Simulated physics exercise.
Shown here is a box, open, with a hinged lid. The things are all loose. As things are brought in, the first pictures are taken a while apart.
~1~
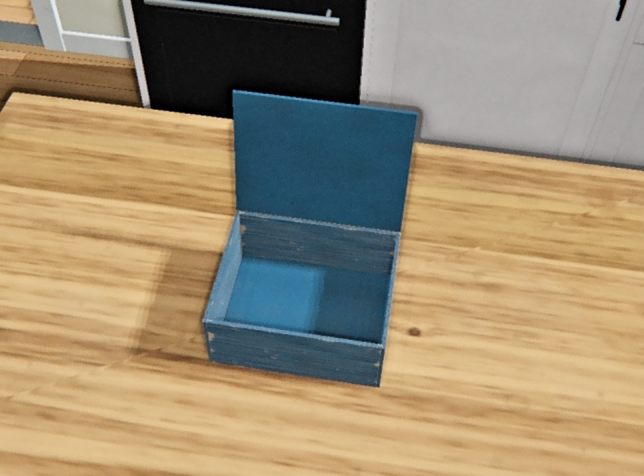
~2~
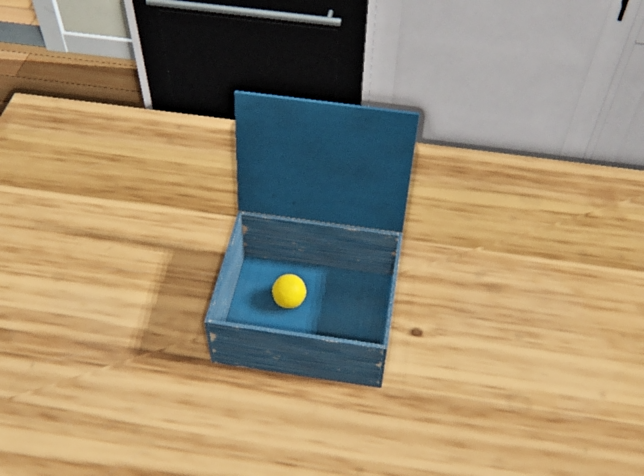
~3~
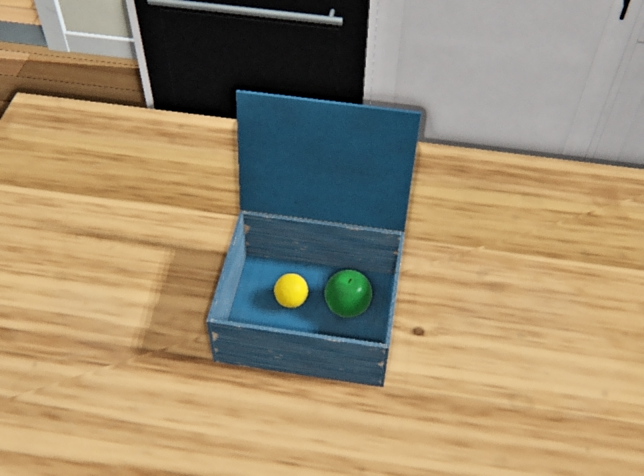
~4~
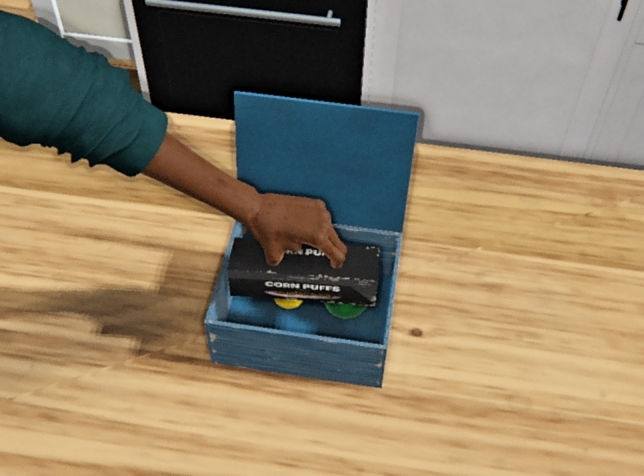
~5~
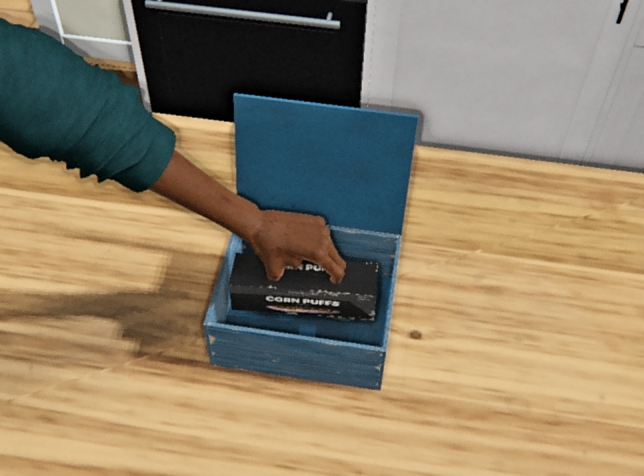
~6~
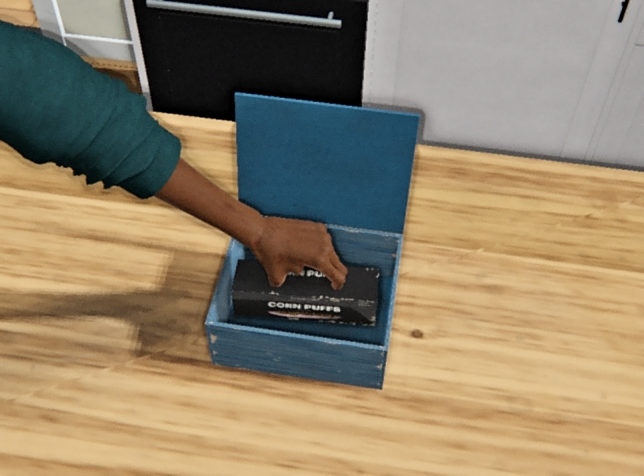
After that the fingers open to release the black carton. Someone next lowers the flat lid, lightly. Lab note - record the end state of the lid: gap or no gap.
End state: No gap.
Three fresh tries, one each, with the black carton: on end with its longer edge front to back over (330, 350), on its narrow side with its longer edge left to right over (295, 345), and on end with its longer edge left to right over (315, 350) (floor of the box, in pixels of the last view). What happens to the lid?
The first time the lid can't shut, the second time it goes down fully, and the third time it can't shut.
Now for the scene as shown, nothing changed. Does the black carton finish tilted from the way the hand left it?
Observation: The black carton tilts over.
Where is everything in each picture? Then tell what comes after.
In the first picture, the last thing is not in view yet.
In the second picture, the last thing is not in view yet; yellow lemon (289, 291).
In the third picture, the last thing is not in view yet; yellow lemon (291, 291).
In the fourth picture, coming down; black carton (305, 272).
In the fifth picture, coming down; black carton (305, 286).
In the sixth picture, put in, still held; black carton (306, 292).
Then, 0.60 s after the last picture, black carton on its side near (307, 337); yellow lemon rolled a little; green apple rolled a little.
Then, 1.50 s after the last picture, lid 65° above the rim; black carton on its side near (307, 337); yellow lemon rolled about its own width; green apple rolled a little.
Then, 2.00 s after the last picture, lid 18° above the rim; black carton on its side near (307, 337); yellow lemon rolled about its own width; green apple rolled a little.
At rest, lid shut; tipped over in the box, black carton; moved from the start, yellow lemon and green apple. Seen from the same camera at the end, black carton near (307, 337).
